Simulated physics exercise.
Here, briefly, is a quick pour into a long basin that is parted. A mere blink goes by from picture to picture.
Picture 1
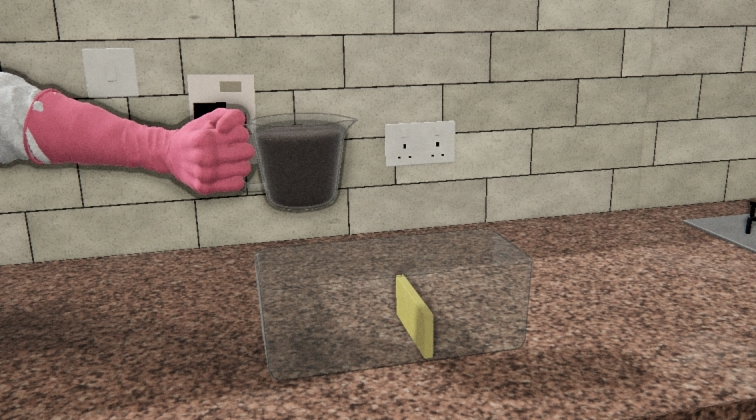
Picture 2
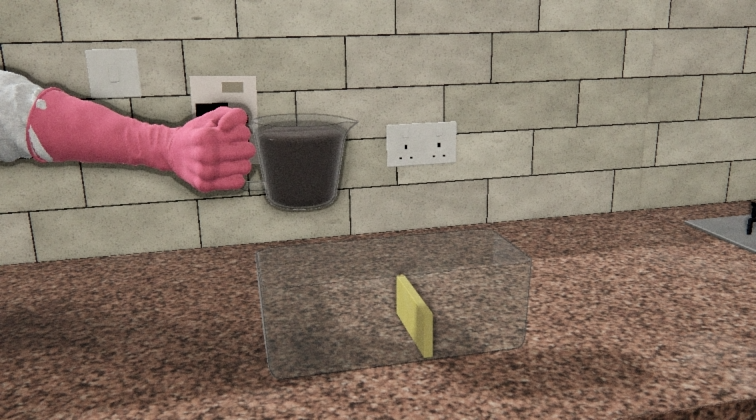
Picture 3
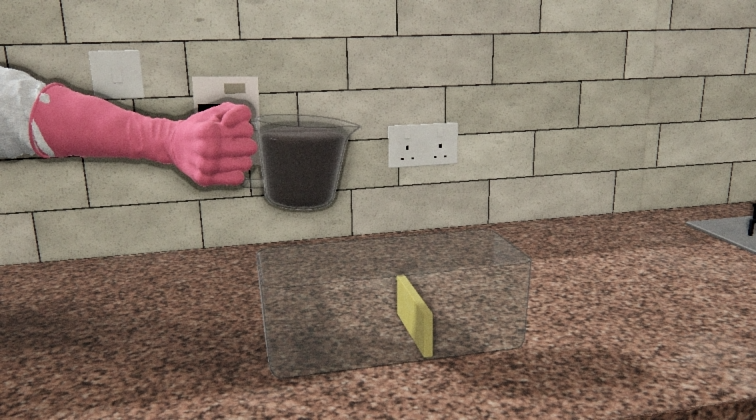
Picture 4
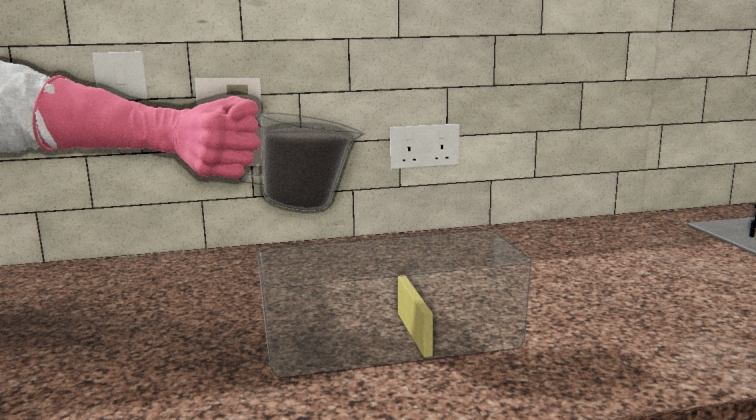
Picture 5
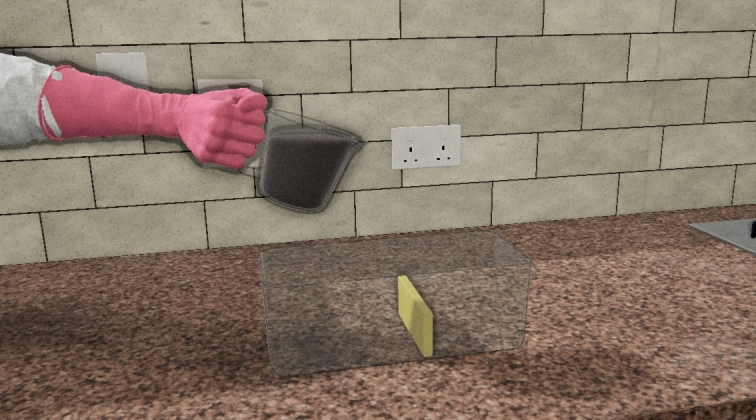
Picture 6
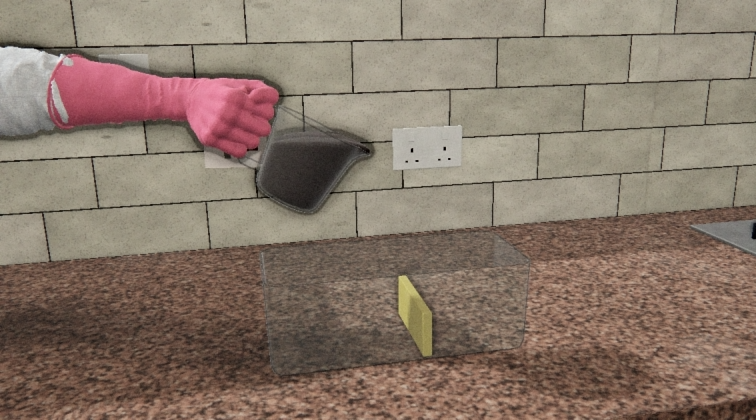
On a speckled stone kitchen counter against a tiled wall, a clear rectangular basin with a yellow divider sits below a jug of dark liquid held by a pink-gloved hand. The jug starts upright, then the hand tilts it gradually to the right until the dark liquid reaches its spout.
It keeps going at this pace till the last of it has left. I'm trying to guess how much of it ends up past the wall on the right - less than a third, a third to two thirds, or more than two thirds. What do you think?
Stops short of a third.
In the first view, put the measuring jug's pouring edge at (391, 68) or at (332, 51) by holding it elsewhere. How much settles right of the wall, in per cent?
Close to 90 % for the first start and close to 10 % for the second.
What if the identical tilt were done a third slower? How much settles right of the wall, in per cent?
Roughly 30 percent.
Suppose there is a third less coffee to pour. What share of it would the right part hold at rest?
Near 0 %.
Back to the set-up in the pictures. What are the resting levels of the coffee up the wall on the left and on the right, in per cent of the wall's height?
On the left it is 30 per cent, on the right 10.
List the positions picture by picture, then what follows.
In the first frame, it leans 0°; its right rim is at (358, 118); the coffee meets the walls at (256, 134) and (342, 130); the long basin's rim runs from (258, 270) to (512, 245); the wall's top is at (413, 295).
In the second frame, it leans 1°; its right rim is at (359, 120); the coffee meets the walls at (258, 134) and (343, 131).
In the third frame, it leans 5°; its right rim is at (361, 125); the coffee meets the walls at (260, 134) and (344, 132).
In the fourth frame, it leans 11°; its right rim is at (365, 132); the coffee meets the walls at (264, 134) and (349, 135).
In the fifth frame, it leans 20°; its right rim is at (369, 142); the coffee meets the walls at (268, 137) and (358, 139).
In the sixth frame, it leans 29°; its right rim is at (371, 154); the coffee meets the walls at (267, 148) and (363, 146); 1 per cent is over the edge.
A moment on, the measuring jug is tipped on its side and 50 per cent is still to pour, 12 is left of the wall and 10 right of it.
Next, the measuring jug is tipped on its side and 11 per cent is still to pour, 59 is left of the wall and 18 right of it.
Then the measuring jug is tipped on its side and 1 per cent is still to pour, 75 is left of the wall and 19 right of it.
Later the measuring jug is tipped on its side and 0 per cent is still to pour, 79 is left of the wall and 19 right of it.
At rest 79 per cent lies left of the wall, 19 right of it and 2 outside.
